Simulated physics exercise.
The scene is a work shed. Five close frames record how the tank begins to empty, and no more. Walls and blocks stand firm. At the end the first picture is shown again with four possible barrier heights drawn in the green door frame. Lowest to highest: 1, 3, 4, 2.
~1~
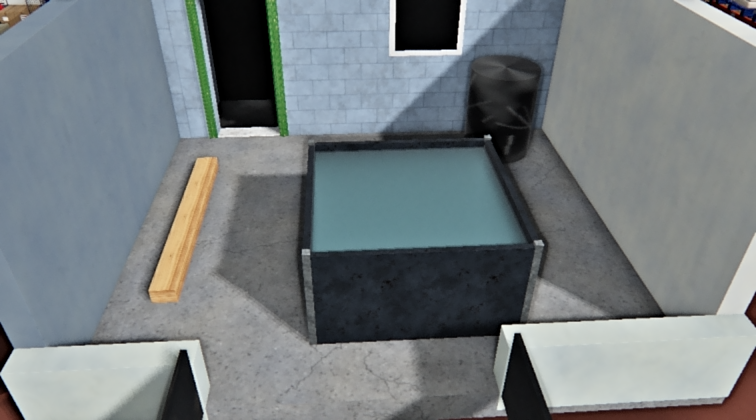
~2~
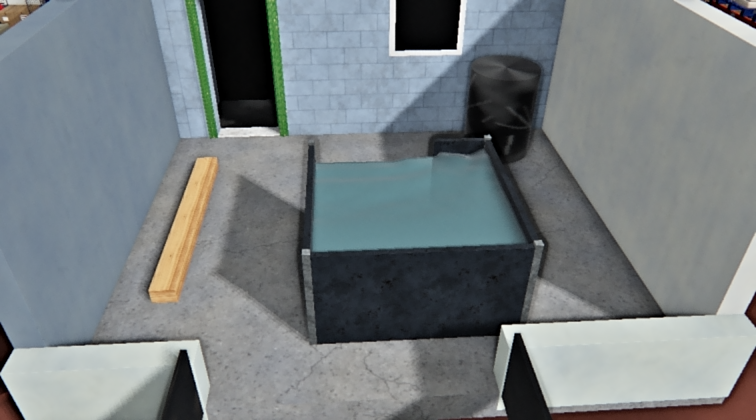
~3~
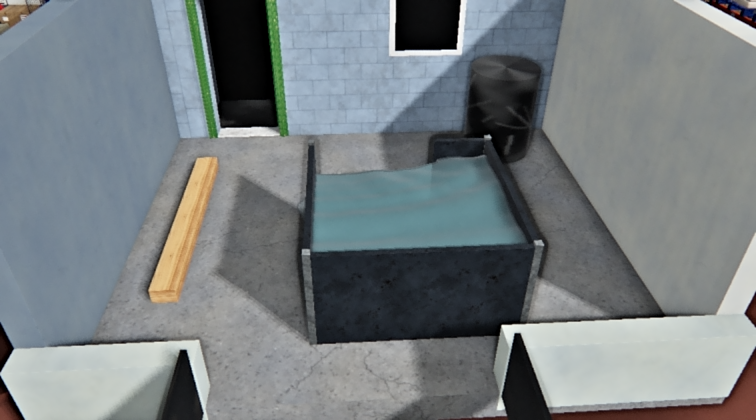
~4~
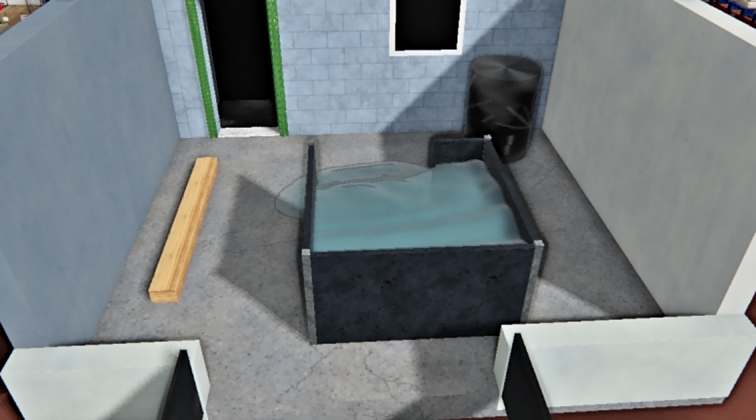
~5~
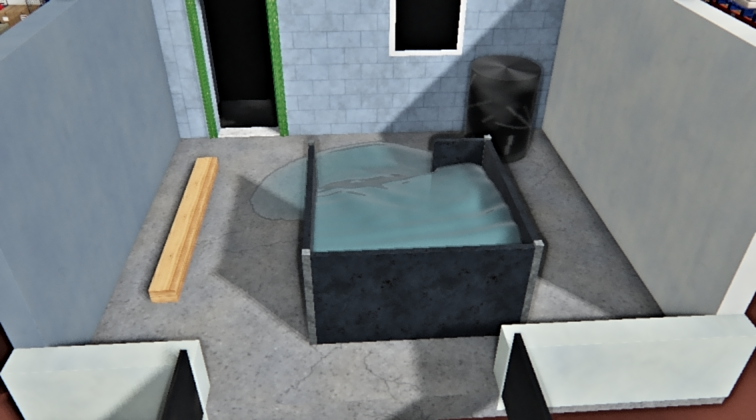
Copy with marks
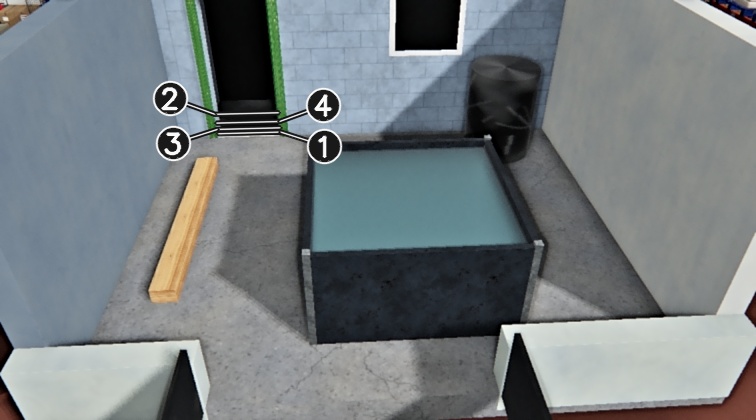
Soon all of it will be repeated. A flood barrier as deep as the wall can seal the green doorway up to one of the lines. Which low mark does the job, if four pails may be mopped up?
The answer is mark 2.
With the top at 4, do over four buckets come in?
Yes, that goes wrong.
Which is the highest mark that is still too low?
The answer is 4.
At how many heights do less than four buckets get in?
One.
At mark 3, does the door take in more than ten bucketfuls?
Yes, clearly.
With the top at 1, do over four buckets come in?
Yes, it does.
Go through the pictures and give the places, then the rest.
Water in the tank at rest, its middle at (410, 195); foot of the green doorway at (250, 136); open gate at (353, 328), in the first frame.
Water covers 2 % of the ground, its front hidden from here, in the second frame.
Water covers 5 % of the ground, its front hidden from here, in the third frame.
Water covers 12 % of the ground, its front hidden from here, in the fourth frame.
Front seen at (386, 143), 20 % of the ground wet, in the fifth frame.
On the marked copy, 1 at (249, 132); 2 at (246, 113); 3 at (248, 128); 4 at (248, 122); from the bottom up 1, 3, 4, 2.
Choosing 1, dozens of bucketfuls pour in.
Choosing 2, a splash gets over, under a bucket.
Choosing 3, dozens of bucketfuls pour in.
Choosing 4, about 8 bucketfuls get in.
